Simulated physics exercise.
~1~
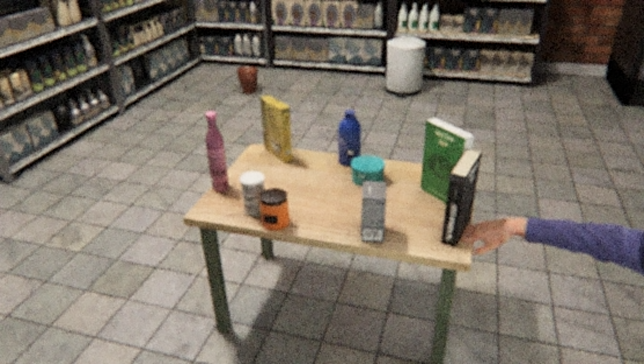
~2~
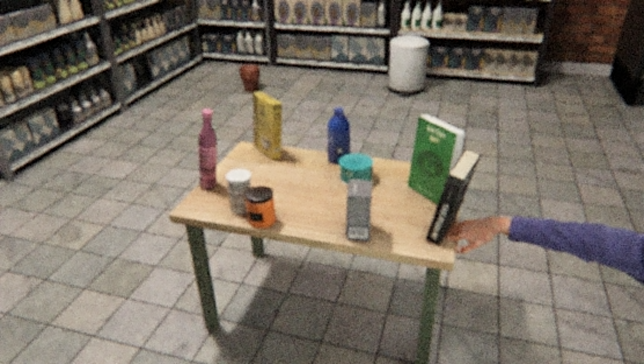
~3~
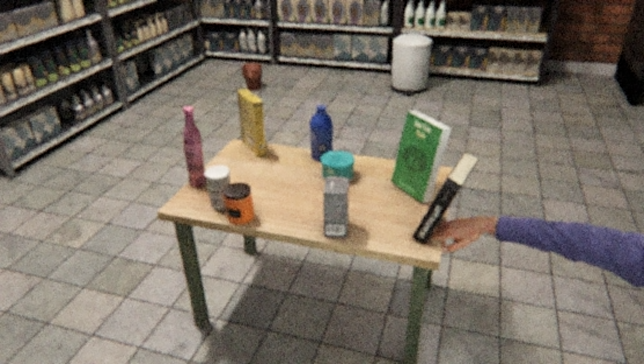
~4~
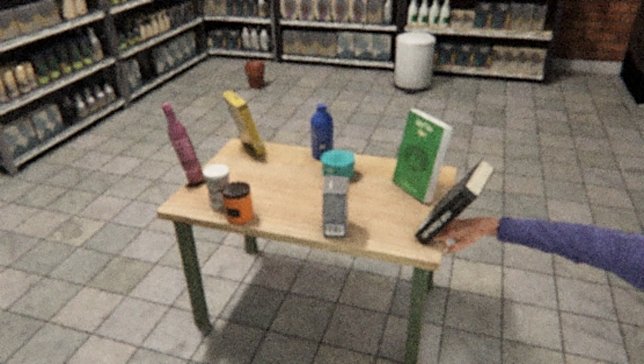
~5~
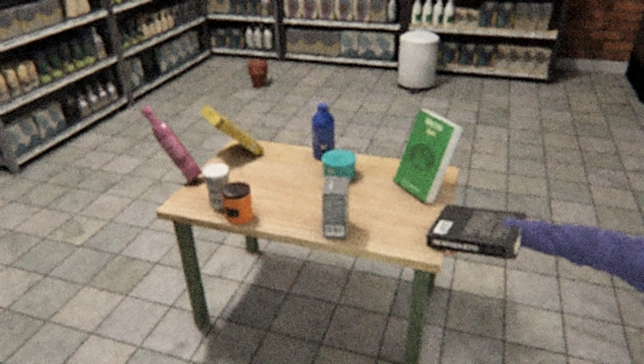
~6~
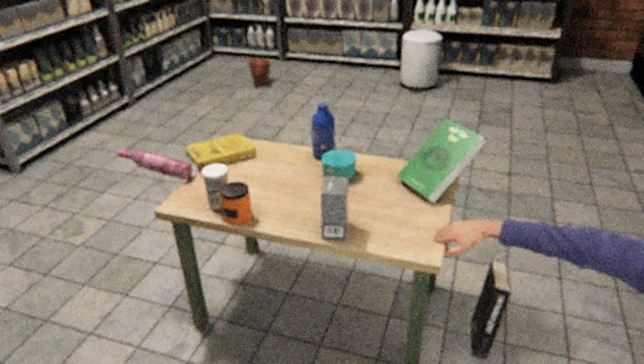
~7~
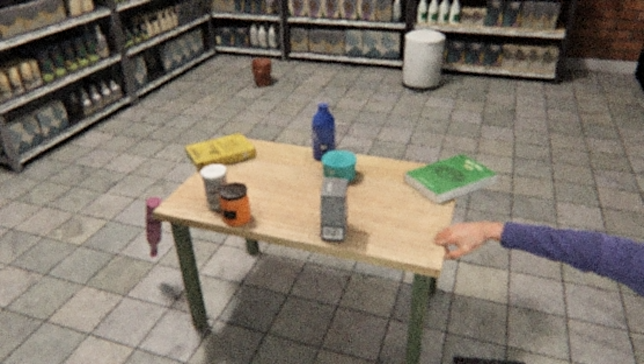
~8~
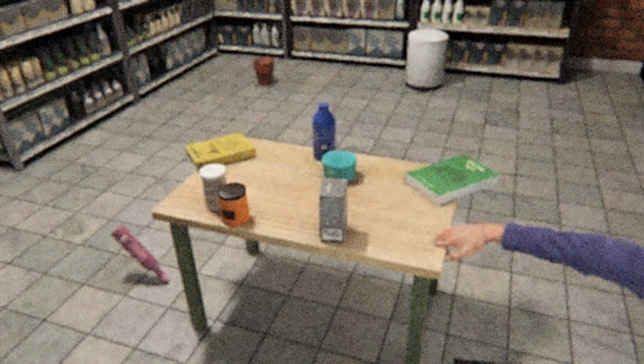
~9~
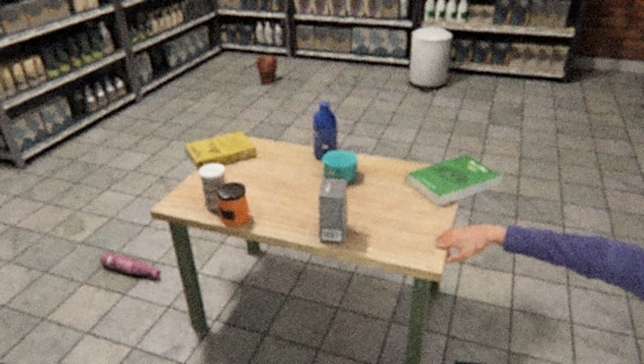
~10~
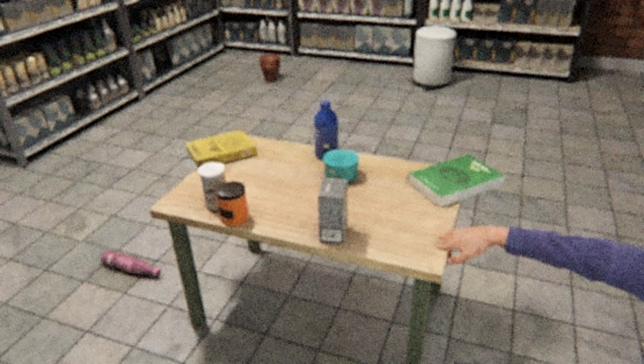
We see a hand at the right edge of a small table holding bottles, books and containers as it jerks left; the black book and pink bottle tip off onto the floor, while the yellow packet and green book topple and lie flat among the items still upright.
